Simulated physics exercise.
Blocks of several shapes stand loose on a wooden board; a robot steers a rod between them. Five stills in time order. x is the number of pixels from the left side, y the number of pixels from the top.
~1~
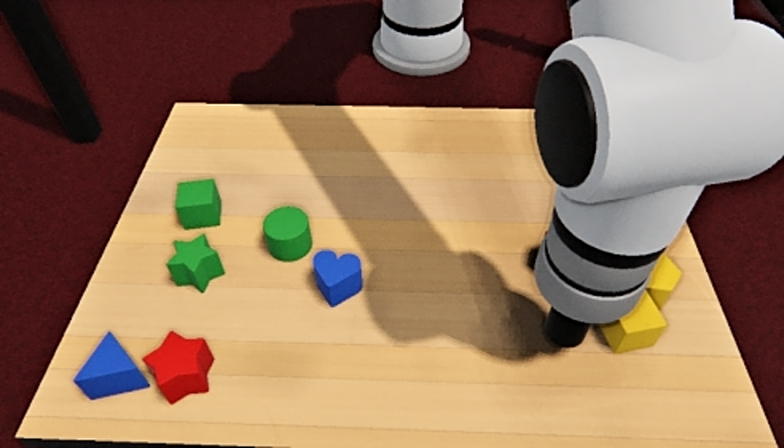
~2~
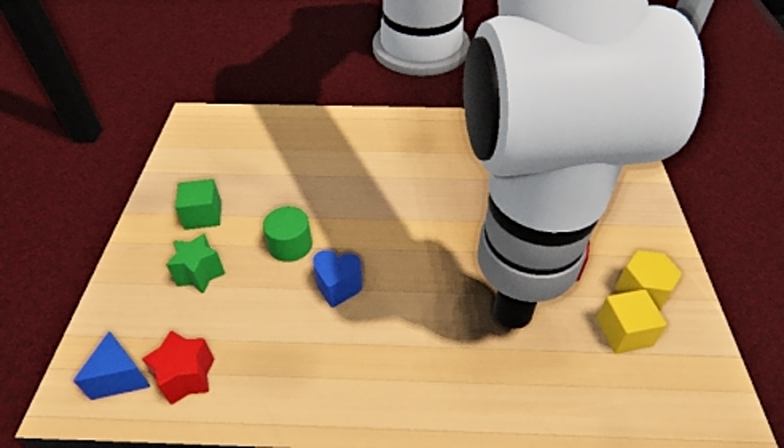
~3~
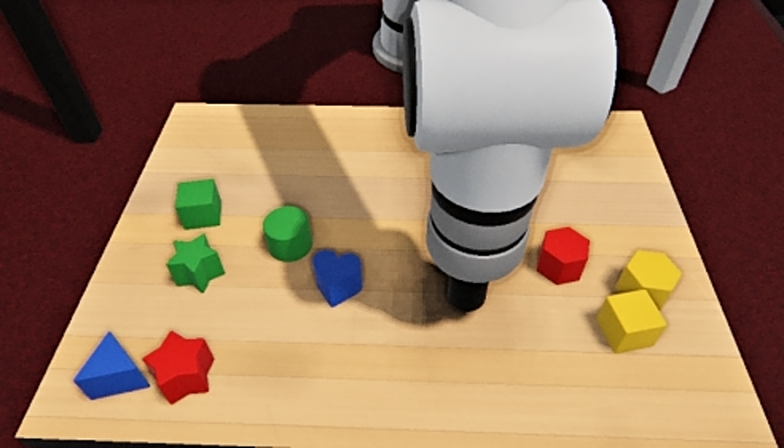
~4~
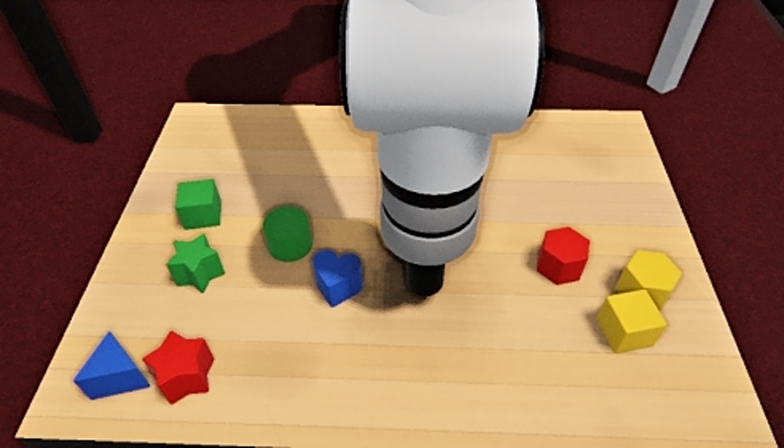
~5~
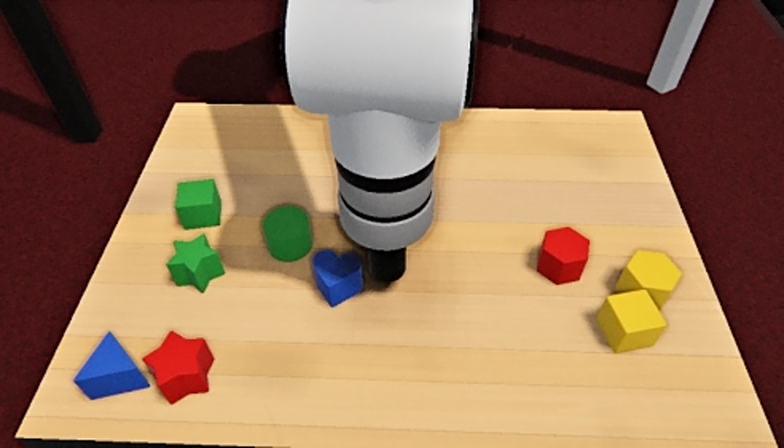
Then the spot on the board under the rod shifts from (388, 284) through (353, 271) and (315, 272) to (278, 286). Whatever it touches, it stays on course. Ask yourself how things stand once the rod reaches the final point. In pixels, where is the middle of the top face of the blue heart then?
Somewhere near (261, 296).
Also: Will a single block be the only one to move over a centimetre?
Short answer: Yes.
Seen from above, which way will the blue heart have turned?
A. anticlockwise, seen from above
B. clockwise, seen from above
It's A.
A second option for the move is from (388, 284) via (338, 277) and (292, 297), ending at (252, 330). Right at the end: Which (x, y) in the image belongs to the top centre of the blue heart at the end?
The top centre is at (196, 316).
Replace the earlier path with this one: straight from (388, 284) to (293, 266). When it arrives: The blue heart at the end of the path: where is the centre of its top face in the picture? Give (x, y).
Somewhere near (268, 272).
What follows on the original path. One third of the way, rod (352, 255); blue heart (312, 266), turned 30° anticlockwise.
Two thirds of the way, rod (312, 256); blue heart (283, 277), turned 75° anticlockwise.
At the end, rod (274, 271); green circle not moved; blue heart (261, 296), turned 120° anticlockwise.
